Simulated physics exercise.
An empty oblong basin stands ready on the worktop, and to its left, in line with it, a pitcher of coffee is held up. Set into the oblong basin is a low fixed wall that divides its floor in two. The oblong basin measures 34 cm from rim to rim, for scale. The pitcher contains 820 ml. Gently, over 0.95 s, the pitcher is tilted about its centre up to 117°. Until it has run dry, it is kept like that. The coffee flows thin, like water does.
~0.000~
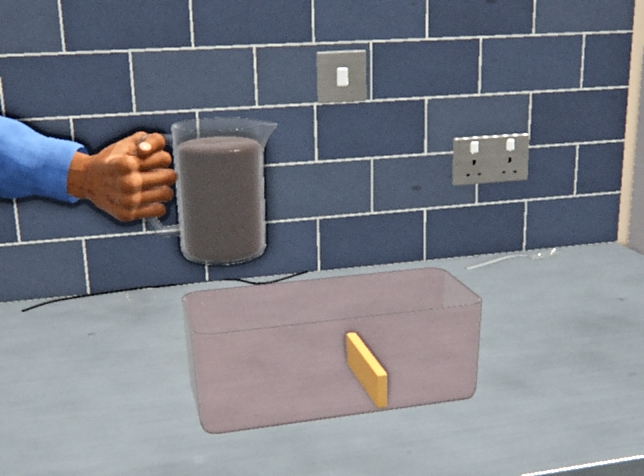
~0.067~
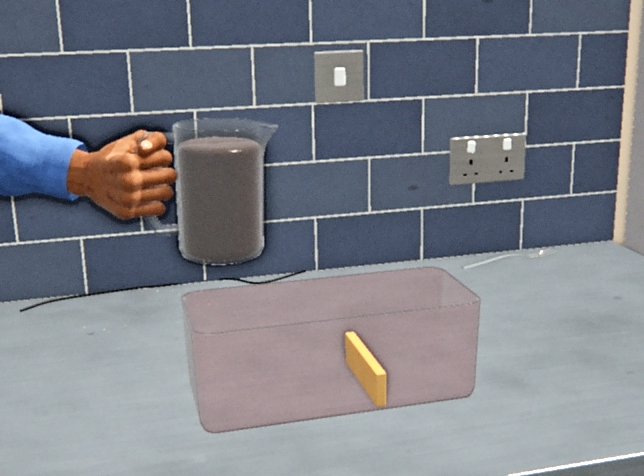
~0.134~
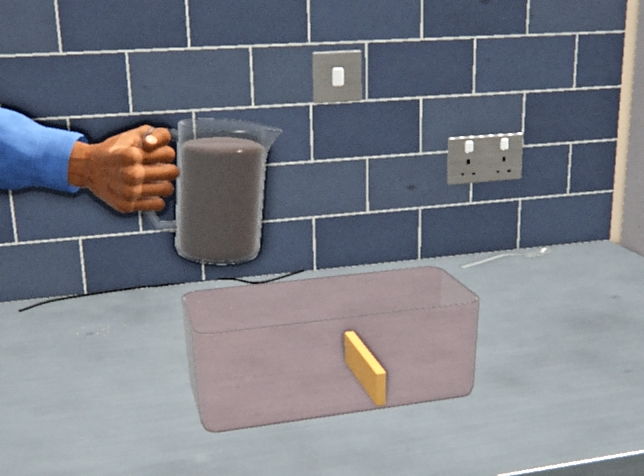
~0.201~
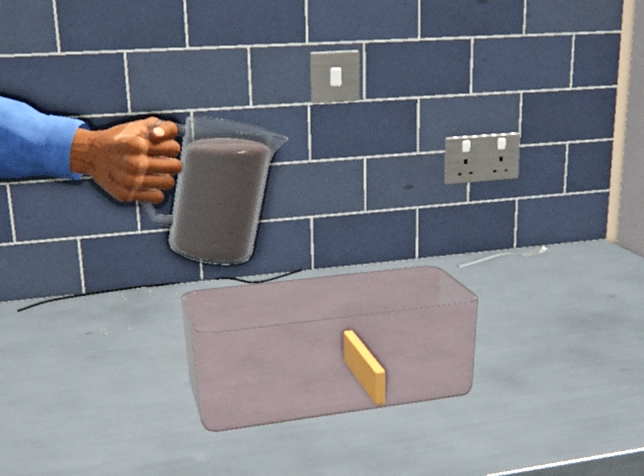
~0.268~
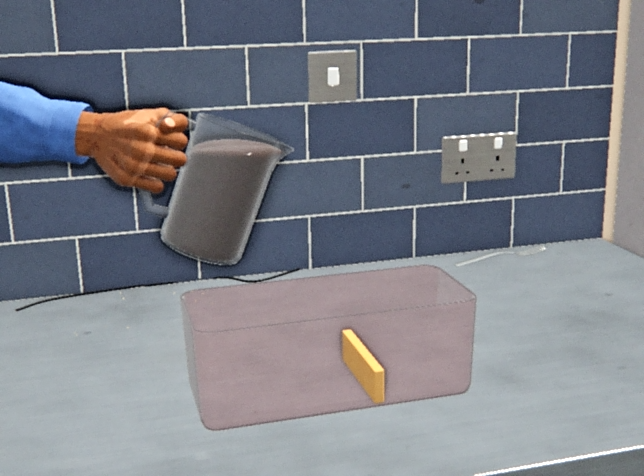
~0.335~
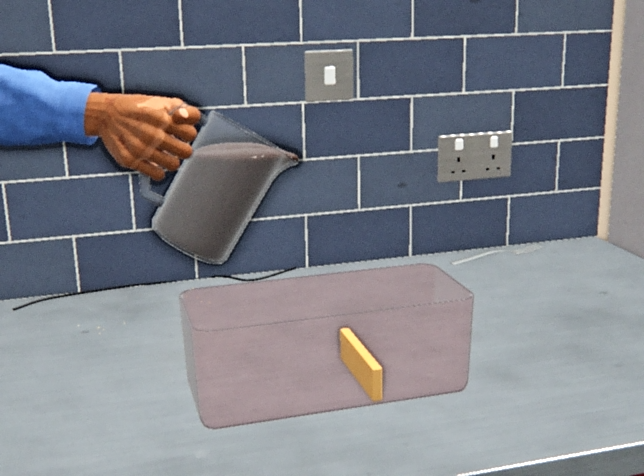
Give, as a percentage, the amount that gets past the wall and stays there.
Past the wall: About 15 %.
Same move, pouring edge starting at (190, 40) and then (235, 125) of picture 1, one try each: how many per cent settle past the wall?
First 10, then 10 per cent.
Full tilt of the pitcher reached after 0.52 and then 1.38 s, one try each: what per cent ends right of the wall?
10 per cent first, 25 per cent second.
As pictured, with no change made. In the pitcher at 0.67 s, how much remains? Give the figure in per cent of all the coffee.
Close to 66 in a hundred.
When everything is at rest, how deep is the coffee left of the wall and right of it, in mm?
The left ends up at roughly 24 mm, with the right at roughly 8 mm.
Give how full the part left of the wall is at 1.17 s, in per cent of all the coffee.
I'd put it near 76 percent.
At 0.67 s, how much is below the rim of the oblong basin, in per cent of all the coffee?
About 14%.
After 0.67 s the tilt is 94° and 66 per cent is still to pour, 7 is left of the wall and 7 right of it.
After 0.92 s the tilt is 117° and 14 per cent is still to pour, 59 is left of the wall and 13 right of it.
After 1.17 s the tilt is 117° and 0 per cent is still to pour, 76 is left of the wall and 14 right of it.
After 1.45 s the tilt is 117° and 0 per cent is still to pour, 79 is left of the wall and 15 right of it.
In the end 79 per cent lies left of the wall, 15 right of it and 6 outside.
